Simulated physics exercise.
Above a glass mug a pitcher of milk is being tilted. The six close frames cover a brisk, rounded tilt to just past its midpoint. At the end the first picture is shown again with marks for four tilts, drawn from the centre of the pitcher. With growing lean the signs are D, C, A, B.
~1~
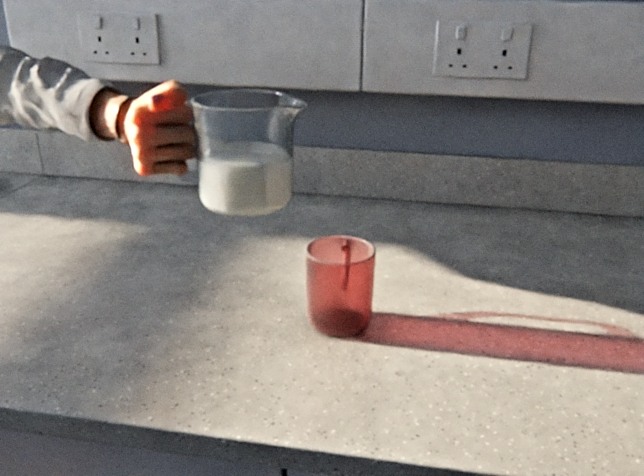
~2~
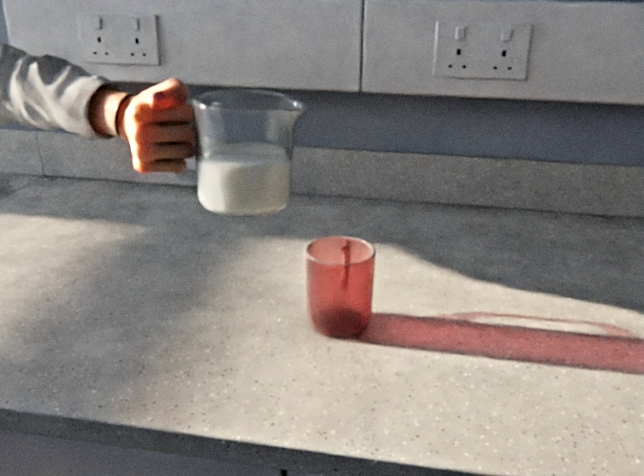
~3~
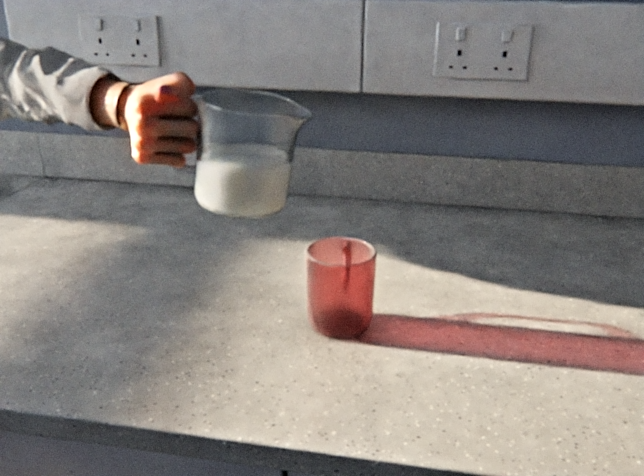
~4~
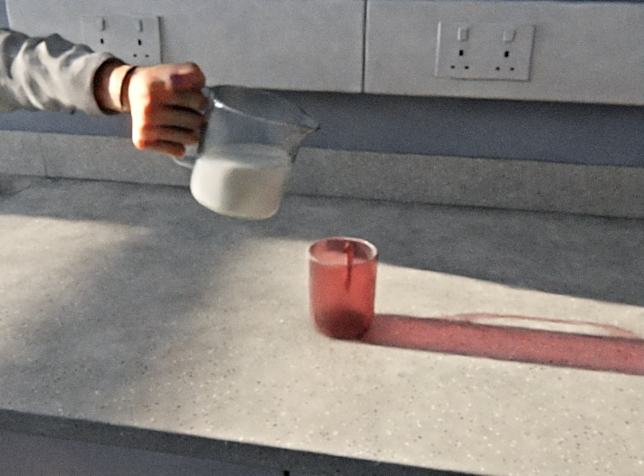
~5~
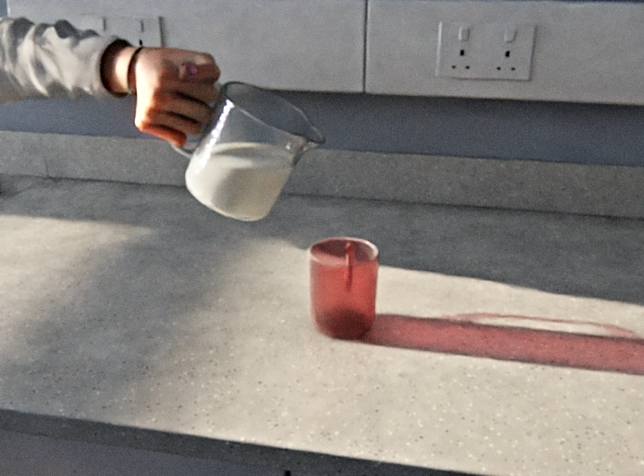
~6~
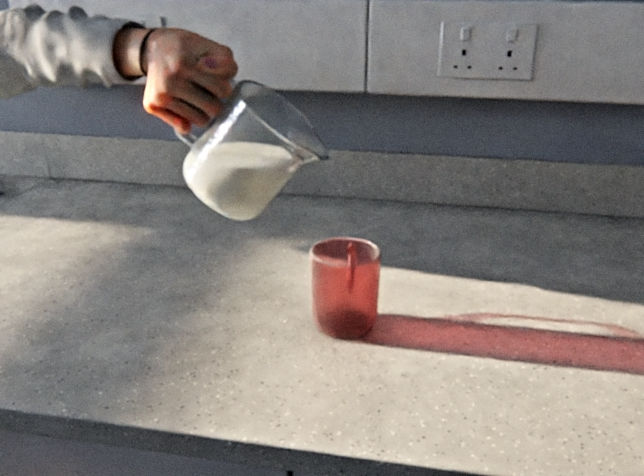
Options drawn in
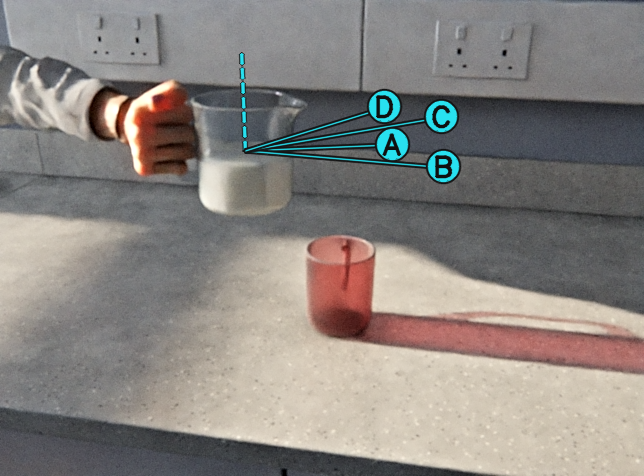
A hand tilting a clear glass pitcher of milk steadily to the right above a red glass mug on a sunlit countertop.
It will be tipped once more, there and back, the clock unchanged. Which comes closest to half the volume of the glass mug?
D.
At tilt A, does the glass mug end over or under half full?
Over half.
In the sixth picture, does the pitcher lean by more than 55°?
No.
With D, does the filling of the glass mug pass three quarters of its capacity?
No, it does not.
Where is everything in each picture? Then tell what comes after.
Upright, lip at (305, 105); rim of the glass mug round (341, 249); nothing has left yet, in the first picture.
Tipped about 2°, lip at (307, 108); nothing has left yet, in the second picture.
Tipped about 8°, lip at (312, 116); nothing has left yet, in the third picture.
Tipped about 16°, lip at (319, 128); nothing has left yet, in the fourth picture.
Tipped about 27°, lip at (324, 142); nothing has left yet, in the fifth picture.
Tipped about 39°, lip at (327, 158); nothing has left yet, in the sixth picture.
In cyan, A at (375, 145); B at (426, 166); C at (425, 120); D at (369, 112).
For tilt A, the glass mug ends with about 83 % of what it can hold.
For tilt B, the glass mug ends with about 92 % of what it can hold; 5 % of the milk is spilt.
For tilt C, the glass mug ends with about 68 % of what it can hold.
For tilt D, the glass mug ends with about 50 % of what it can hold.
